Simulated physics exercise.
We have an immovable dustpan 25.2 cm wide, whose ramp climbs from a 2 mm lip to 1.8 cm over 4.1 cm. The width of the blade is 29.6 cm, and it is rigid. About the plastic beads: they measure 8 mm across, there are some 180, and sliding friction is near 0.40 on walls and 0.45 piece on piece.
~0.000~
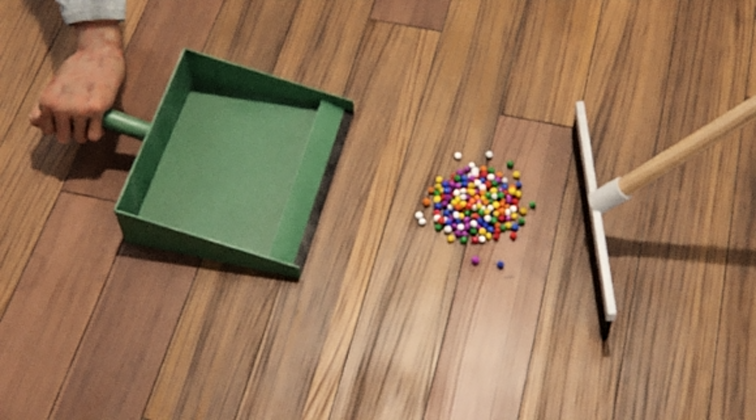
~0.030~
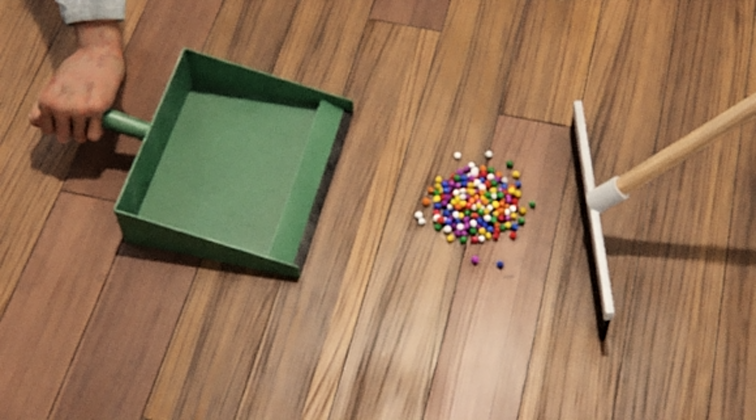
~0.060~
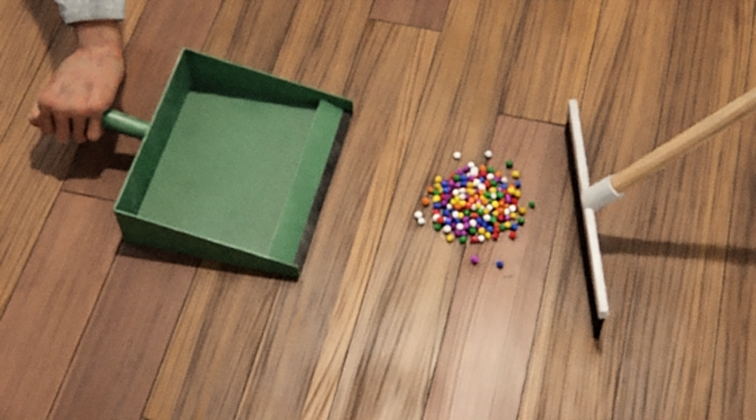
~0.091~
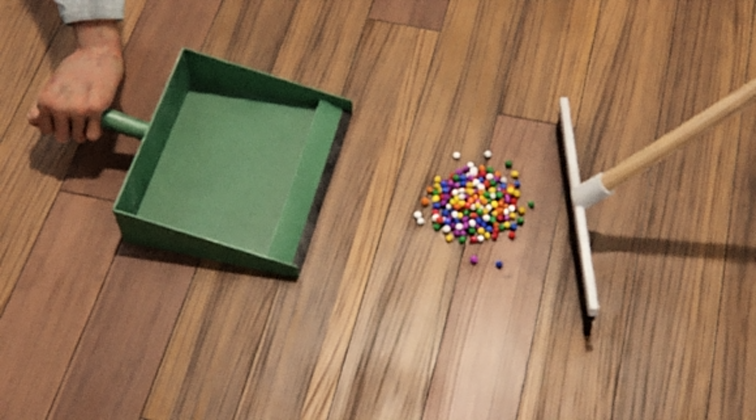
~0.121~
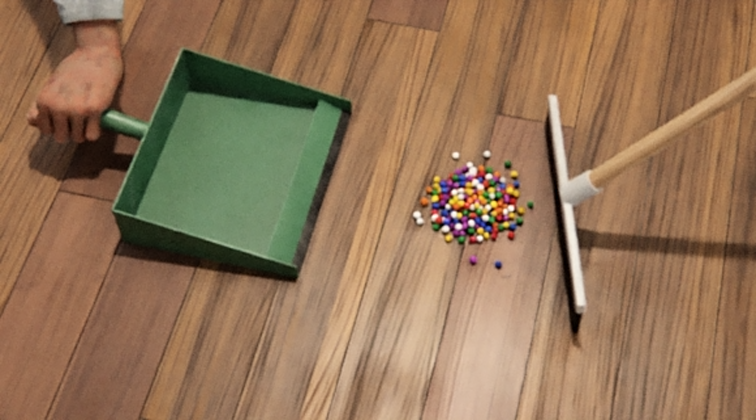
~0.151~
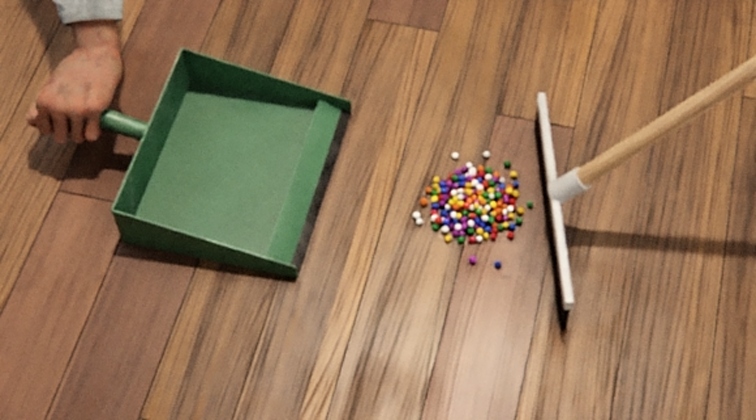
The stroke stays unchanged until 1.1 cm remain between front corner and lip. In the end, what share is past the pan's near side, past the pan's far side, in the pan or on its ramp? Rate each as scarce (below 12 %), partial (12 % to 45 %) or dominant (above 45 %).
Ratings: Near side - scarce; far side - scarce; pan - scarce.
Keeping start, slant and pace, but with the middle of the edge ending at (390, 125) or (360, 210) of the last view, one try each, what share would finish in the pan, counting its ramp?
Roughly 0 per cent for the first try and 10 per cent for the second.
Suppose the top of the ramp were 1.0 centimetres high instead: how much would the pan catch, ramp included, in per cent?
Close to 5 per cent then.
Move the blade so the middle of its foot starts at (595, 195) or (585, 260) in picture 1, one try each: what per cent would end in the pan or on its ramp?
Roughly 0 % and 10 %.
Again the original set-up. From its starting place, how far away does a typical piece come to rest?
That distance is close to 16 cm.
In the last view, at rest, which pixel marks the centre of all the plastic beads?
My guess is close to (341, 188).
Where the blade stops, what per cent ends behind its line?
Estimate: Near 0 %.
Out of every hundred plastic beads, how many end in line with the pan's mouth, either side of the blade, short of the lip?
95 per cent.
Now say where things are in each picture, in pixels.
Blade from (610, 316) to (579, 110), moved 0.0 cm, 0 of the pieces shifted so far; middle of the pieces at (479, 205); pan at (228, 172), in the first picture.
Blade from (608, 315) to (577, 109), moved 0.2 cm, 0 of the pieces shifted so far; middle of the pieces at (479, 204), in the second picture.
Blade from (603, 313) to (572, 108), moved 0.8 cm, 0 of the pieces shifted so far; middle of the pieces at (479, 204), in the third picture.
Blade from (593, 311) to (563, 106), moved 1.9 cm, 0 of the pieces shifted so far; middle of the pieces at (478, 204), in the fourth picture.
Blade from (580, 308) to (552, 103), moved 3.2 cm, 0 of the pieces shifted so far; middle of the pieces at (477, 204), in the fifth picture.
Blade from (568, 304) to (541, 101), moved 4.5 cm, 0 of the pieces shifted so far; middle of the pieces at (477, 204); pan at (226, 172). The blade's pace is about 0.45 m/s, heading 5 degrees away from the viewer's side, in the sixth picture.
After 0.40 s, middle of the blade 17 cm from the lip; 0 % over the lip, far side 0 %, near side 0 %.
Then, at 0.57 s, middle of the blade 9 cm from the lip; 0 % over the lip, far side 0 %, near side 0 %.
After 0.85 s, middle of the blade 5 cm from the lip; 0 % over the lip, far side 0 %, near side 0 %.
In the end, at 1.3 s, near side 5 %, far side 0 %, pan 0 %, in front of the lip or behind the blade 95 %.
